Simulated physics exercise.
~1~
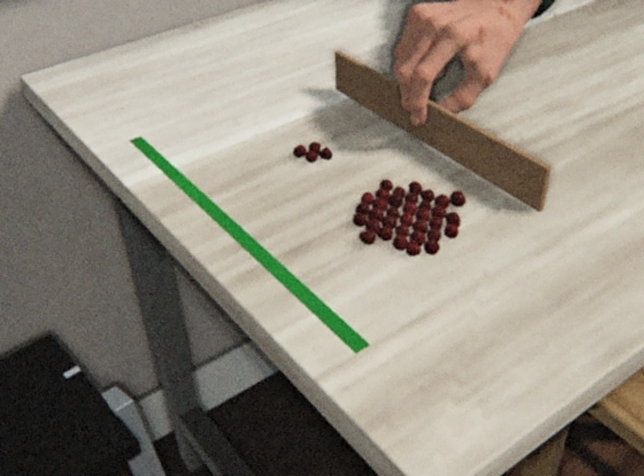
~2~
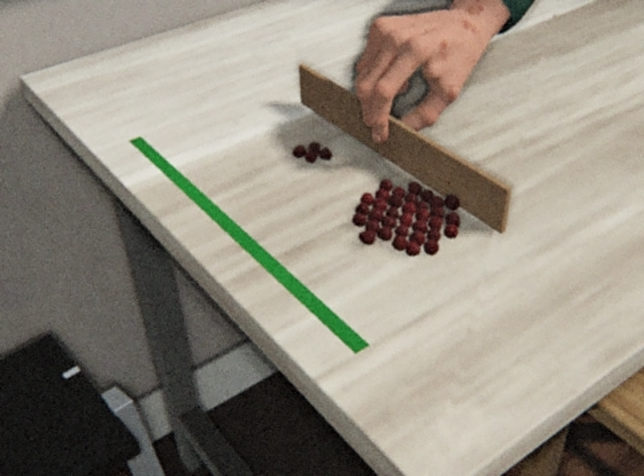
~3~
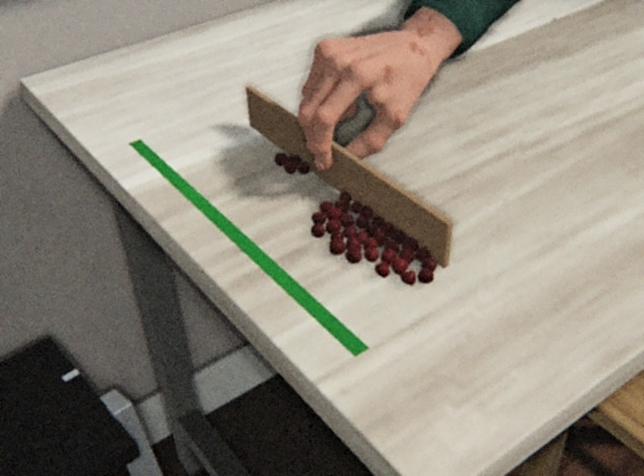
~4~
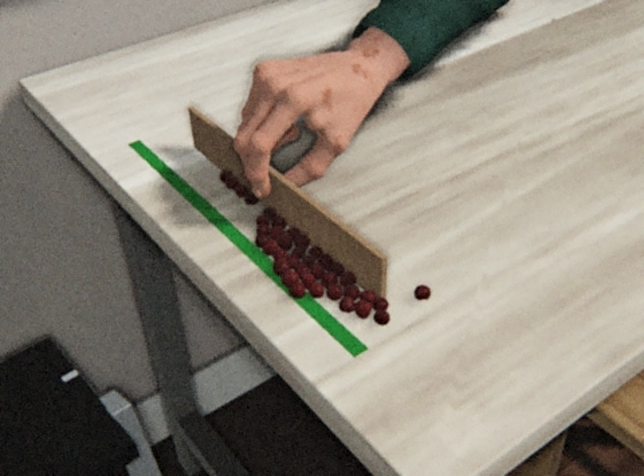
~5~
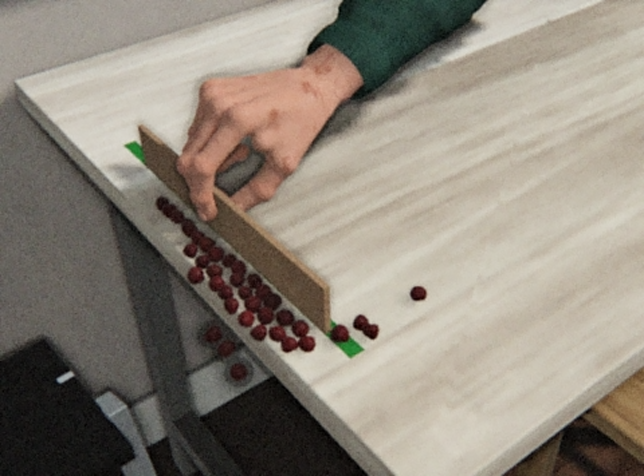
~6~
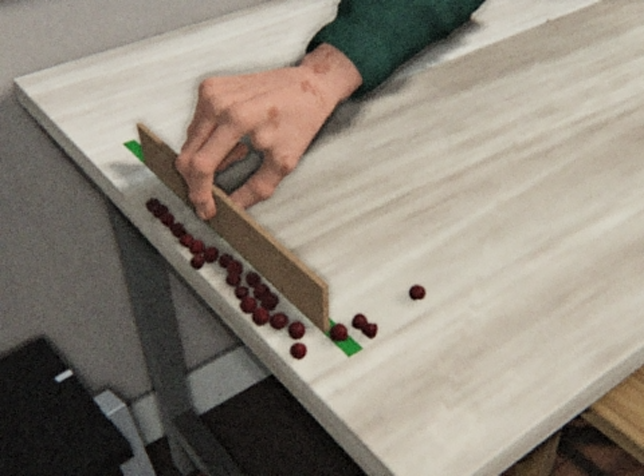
A hand slides a board, pushing dark red balls across green tape until some fall off.
